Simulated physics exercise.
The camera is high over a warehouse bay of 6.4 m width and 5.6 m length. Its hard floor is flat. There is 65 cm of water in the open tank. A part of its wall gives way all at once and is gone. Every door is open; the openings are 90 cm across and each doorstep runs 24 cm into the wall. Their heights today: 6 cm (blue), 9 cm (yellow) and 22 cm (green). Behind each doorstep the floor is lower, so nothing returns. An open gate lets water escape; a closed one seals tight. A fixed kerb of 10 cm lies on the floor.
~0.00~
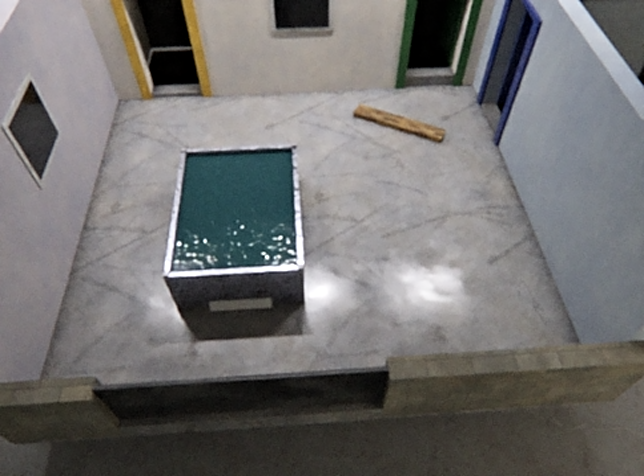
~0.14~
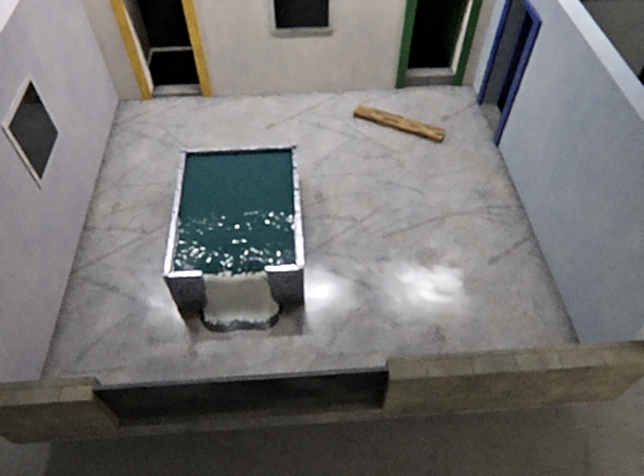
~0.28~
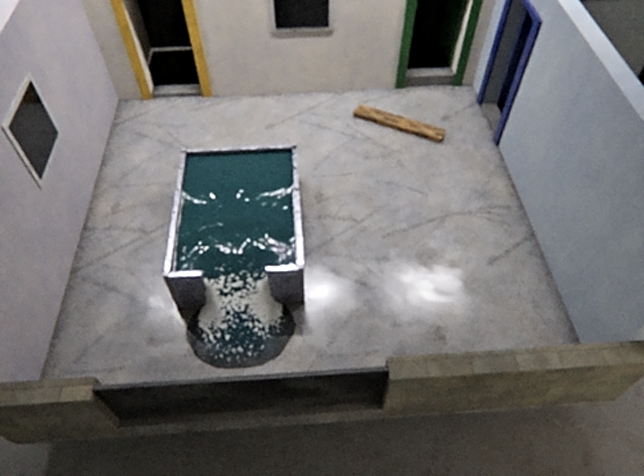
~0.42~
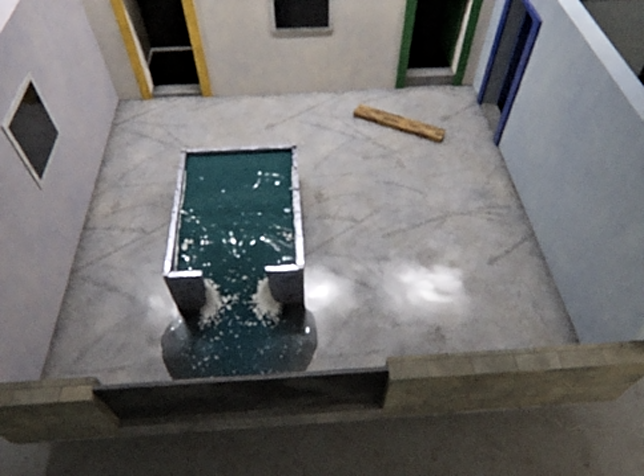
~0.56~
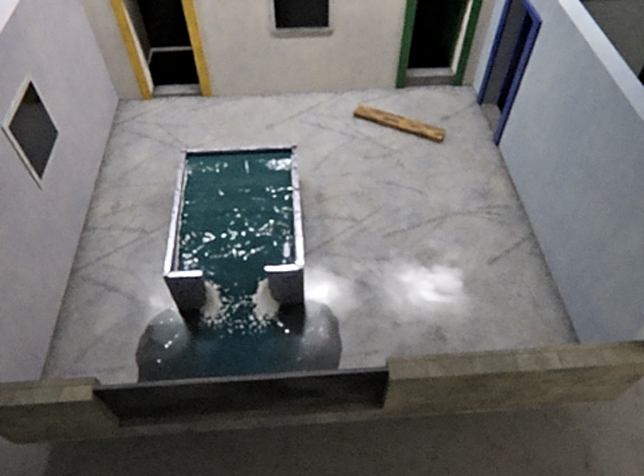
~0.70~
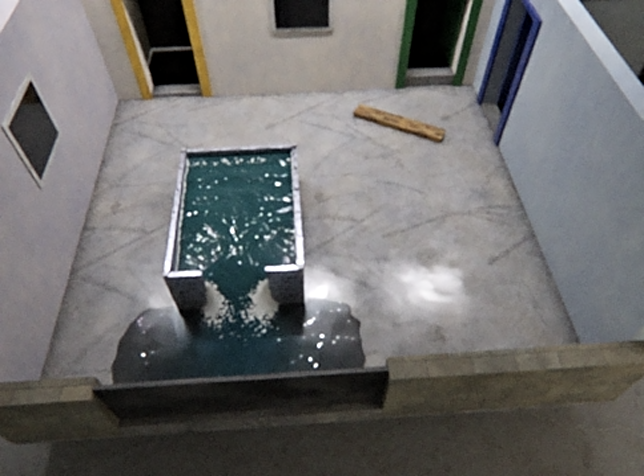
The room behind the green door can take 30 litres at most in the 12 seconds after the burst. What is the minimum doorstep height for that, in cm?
Some 6 cm above the ground.
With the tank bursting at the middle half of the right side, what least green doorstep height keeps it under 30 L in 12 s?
About 10.5 cm.
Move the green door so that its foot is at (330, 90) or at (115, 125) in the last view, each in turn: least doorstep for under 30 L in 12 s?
Roughly 6.5 and 6.5 cm.
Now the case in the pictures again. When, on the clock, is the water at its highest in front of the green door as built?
At about 5.5 s.
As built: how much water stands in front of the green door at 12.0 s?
About 7.0 cm.
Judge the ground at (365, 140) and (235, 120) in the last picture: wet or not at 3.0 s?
In turn: Not reached, still dry.
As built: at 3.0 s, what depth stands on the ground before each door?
Depths in cm: Blue 0, yellow 0, green 0.
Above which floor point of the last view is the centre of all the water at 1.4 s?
At about (240, 278).
After 1.4 s water covers 15 % of the floor, deepest (41 cm) near (244, 382); it has not reached the green door.
After 3.0 s water covers 40 % of the floor, deepest (28 cm) near (32, 411); it has not reached the green door.
After 12.0 s water covers 100 % of the floor, deepest (10 cm) near (140, 99); 7 cm at the green door, 0 litres in over its 22 cm doorstep.
At the green door as built, the water arrived by 4.7 s and peaked near 10 cm at 5.4 s.
Run again over the same 12 s with other heights there, 37 litres in over 5.5 cm, 11 litres over 7.5 cm. The limit of 30 litres is kept from about 6 cm up.
